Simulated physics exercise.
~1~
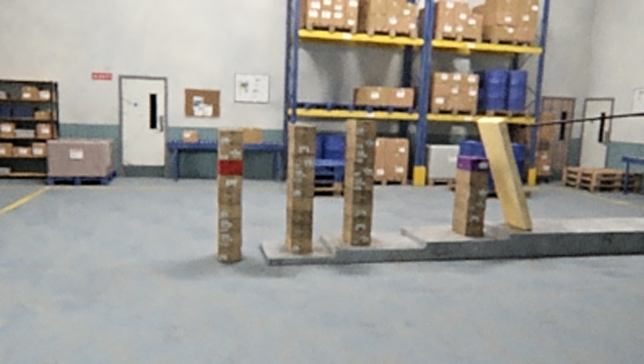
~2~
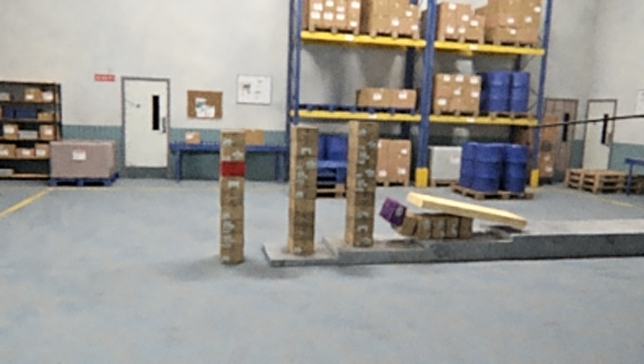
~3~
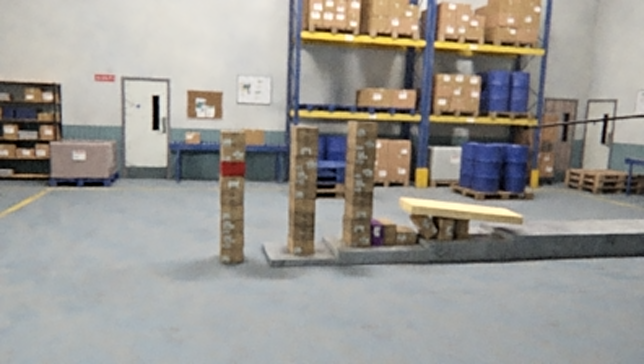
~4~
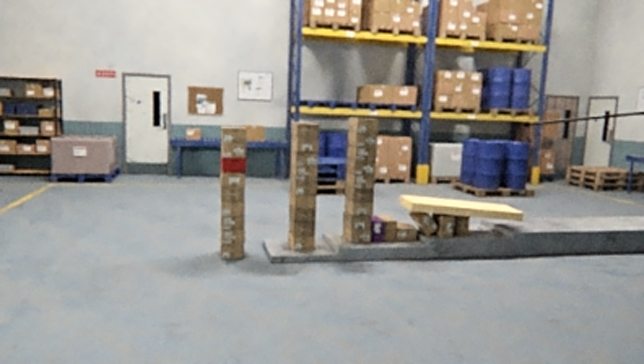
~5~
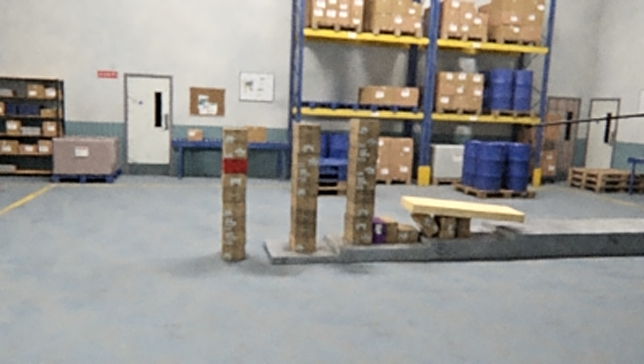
In a warehouse, a leaning board topples left, flattening the nearest parcel column with its purple parcel, while three other columns stay standing.
